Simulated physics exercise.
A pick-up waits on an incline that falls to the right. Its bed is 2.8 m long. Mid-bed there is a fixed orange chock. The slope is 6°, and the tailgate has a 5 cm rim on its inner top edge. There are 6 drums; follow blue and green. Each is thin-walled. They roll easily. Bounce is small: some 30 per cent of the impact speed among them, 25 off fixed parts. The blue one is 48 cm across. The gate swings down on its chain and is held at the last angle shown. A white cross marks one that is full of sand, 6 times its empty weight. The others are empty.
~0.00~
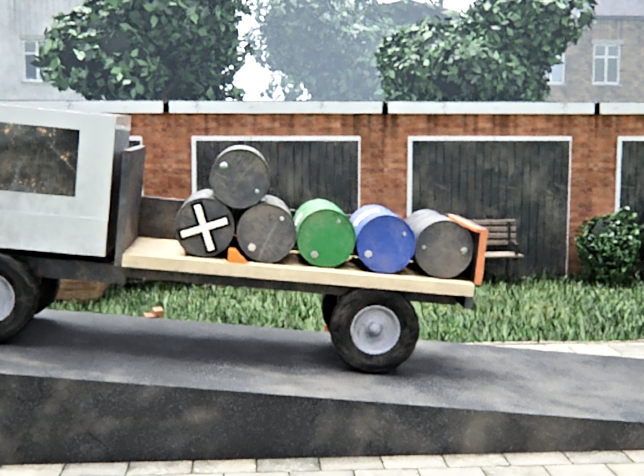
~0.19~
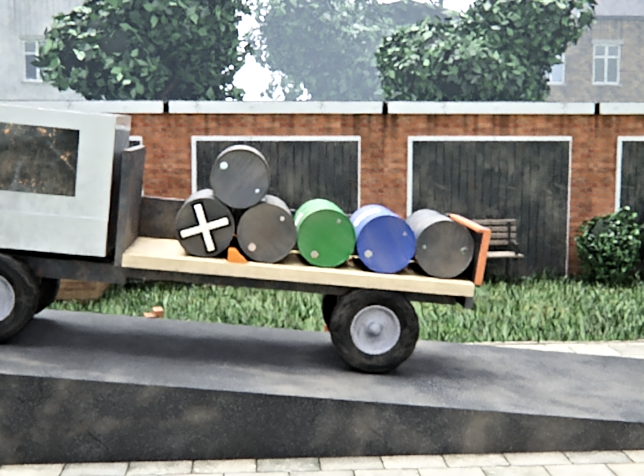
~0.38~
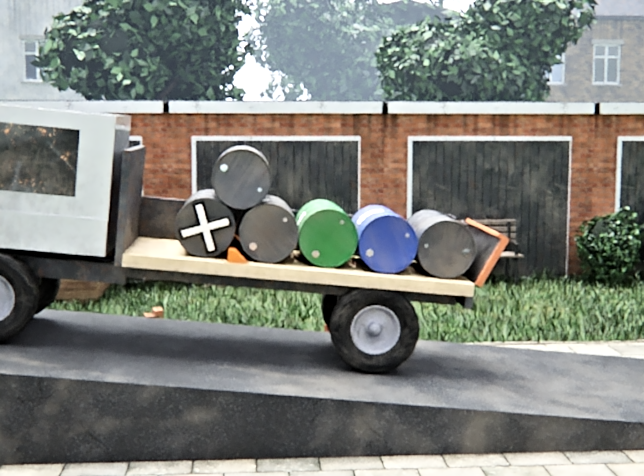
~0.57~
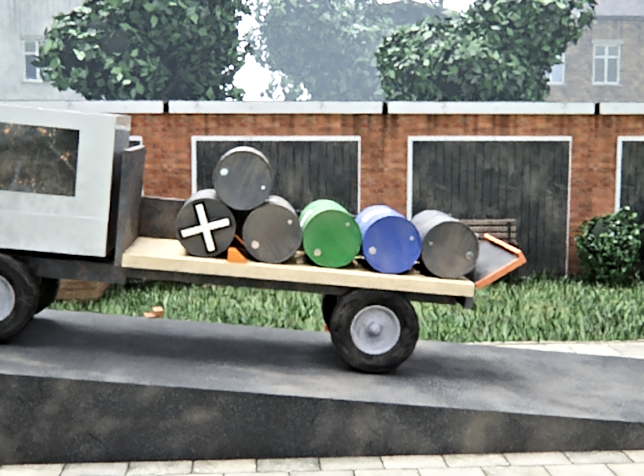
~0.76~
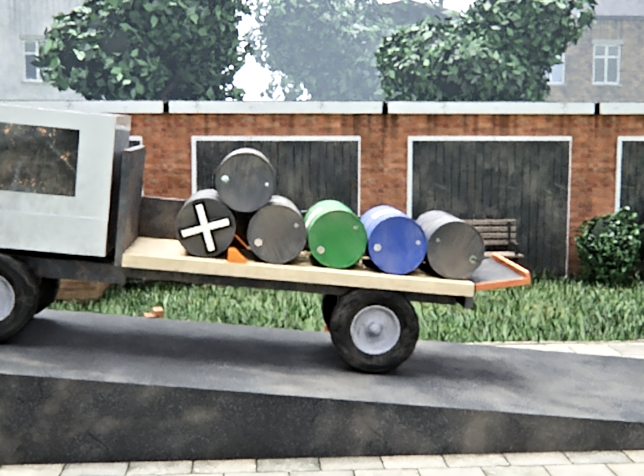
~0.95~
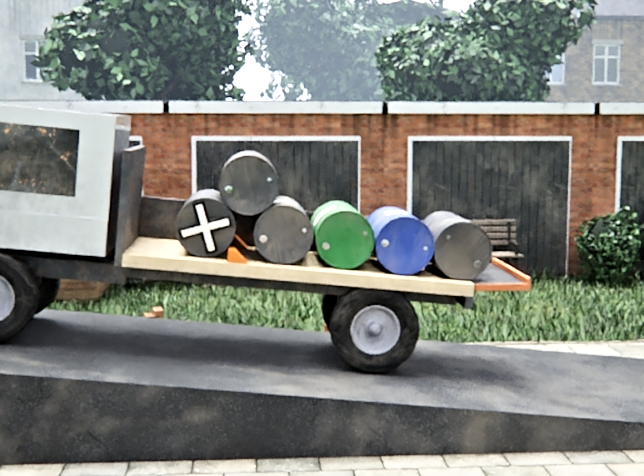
On a dark ramp sloping down to the right, before brick garages, grass and leafy trees, a pick-up is seen from the side by a still camera. Its pale wooden bed carries six drums, a white-crossed dark one leftmost, one perched above, then grey, green, blue and grey. The orange-rimmed tailgate swings down to the right, and the uncrossed drums shift slightly rightward, rolling.
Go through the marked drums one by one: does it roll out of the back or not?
The blue drum remains aboard, the green is held.
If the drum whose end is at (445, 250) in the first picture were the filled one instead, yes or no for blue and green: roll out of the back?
In that case blue no, green no.
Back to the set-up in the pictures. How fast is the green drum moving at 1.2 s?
About 0.4 m/s.
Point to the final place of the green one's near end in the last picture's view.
Near (395, 245).
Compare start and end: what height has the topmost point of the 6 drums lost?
Some 40 cm lower.
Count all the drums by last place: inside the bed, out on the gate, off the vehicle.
5, 1 and 0.
By 1.2 s, blue is on the bed, 45 cm short of the hinge, rolling right; green is on the bed, 95 cm short of the hinge, rolling right; 0 of 6 are out.
By 1.4 s, blue is on the bed, 40 cm short of the hinge, rolling right; green is on the bed, 85 cm short of the hinge, rolling right; 0 of 6 are out.
By 1.6 s, blue is on the bed, 30 cm short of the hinge, rolling right; green is on the bed, 75 cm short of the hinge, rolling right; 0 of 6 are out.
Finally (2.4 s), blue is on the bed, 15 cm short of the hinge; green is on the bed, 65 cm short of the hinge; 0 of 6 are out.
